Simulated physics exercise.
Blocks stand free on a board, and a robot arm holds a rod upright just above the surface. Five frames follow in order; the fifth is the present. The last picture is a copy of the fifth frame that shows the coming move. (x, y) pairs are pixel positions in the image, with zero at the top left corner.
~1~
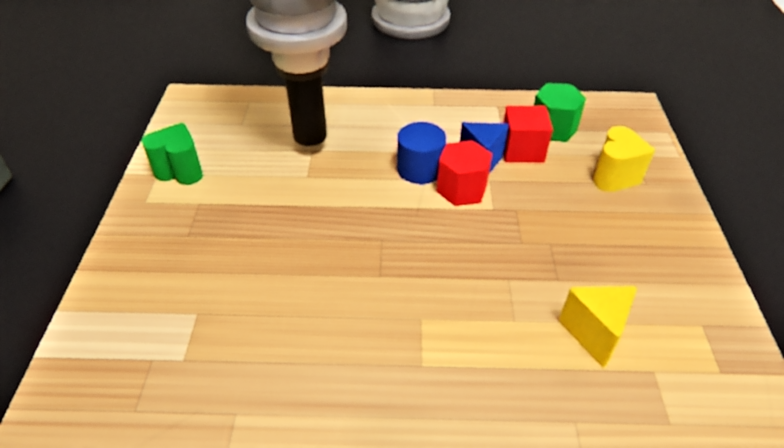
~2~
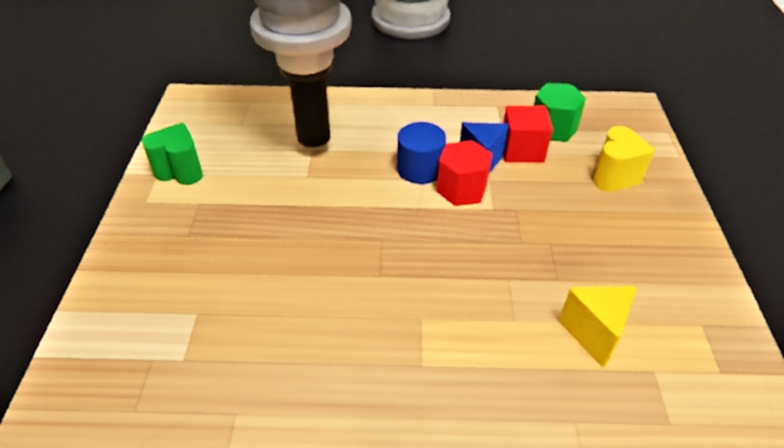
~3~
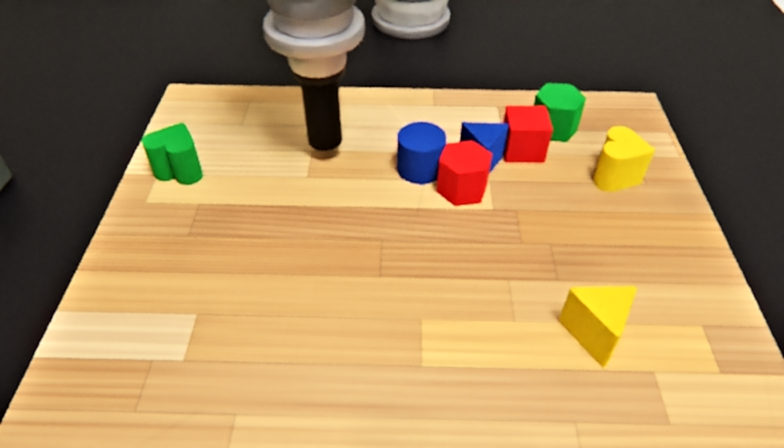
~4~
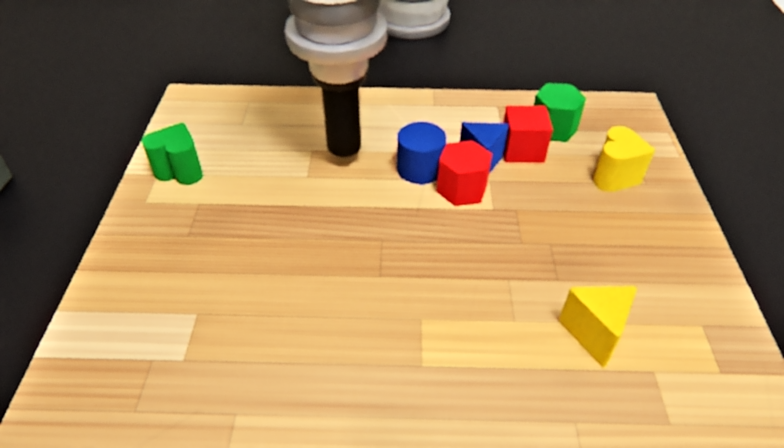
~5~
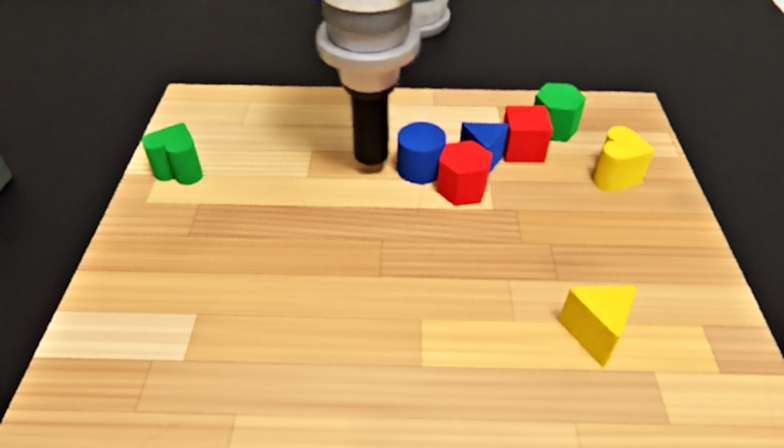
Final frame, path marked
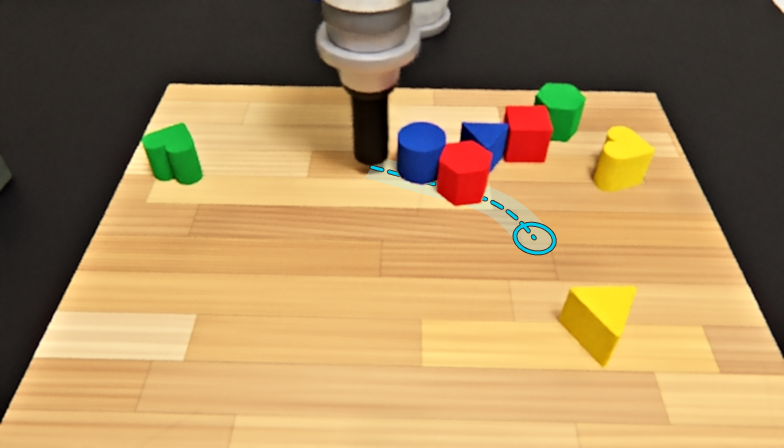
A robot arm holding a black rod upright hangs over the back of a pale wooden board on a dark surface, seen from above by a still camera. A green block sits at left, blue, red and green blocks cluster right of the rod, and a yellow heart and yellow triangle lie farther right. The rod slides rightward and slightly nearer, slowly then faster, closing on the unmoving blue cylinder.
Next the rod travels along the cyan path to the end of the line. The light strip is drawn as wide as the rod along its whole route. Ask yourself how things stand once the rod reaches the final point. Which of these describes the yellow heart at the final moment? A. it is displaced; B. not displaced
Correct choice: B.
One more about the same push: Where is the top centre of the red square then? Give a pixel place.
By then it is at (557, 120).
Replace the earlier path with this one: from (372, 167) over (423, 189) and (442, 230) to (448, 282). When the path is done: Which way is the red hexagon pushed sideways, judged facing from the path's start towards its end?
It heads left.
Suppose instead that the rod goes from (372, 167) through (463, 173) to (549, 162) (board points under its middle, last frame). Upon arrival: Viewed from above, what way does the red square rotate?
Viewed from the top, it goes anticlockwise.
The drawn path runs from (372, 167) by way of (429, 183) and (489, 201) to (535, 238).
On the path given first. One third of the way, rod (431, 170); blue disc (464, 132); red hexagon (489, 161), turned 50° clockwise; blue triangular piece (501, 124), turned 25° clockwise; red square (546, 119).
Two thirds of the way, rod (493, 189); blue disc (471, 131); red hexagon (541, 173), turned 45° clockwise; blue triangular piece (514, 122), turned 45° clockwise; red square (557, 120), turned 25° anticlockwise.
At the end, rod (538, 226); blue disc (471, 131); red hexagon (572, 182), turned 15° clockwise; blue triangular piece (514, 122), turned 45° clockwise; red square (557, 120), turned 25° anticlockwise; yellow heart not moved.
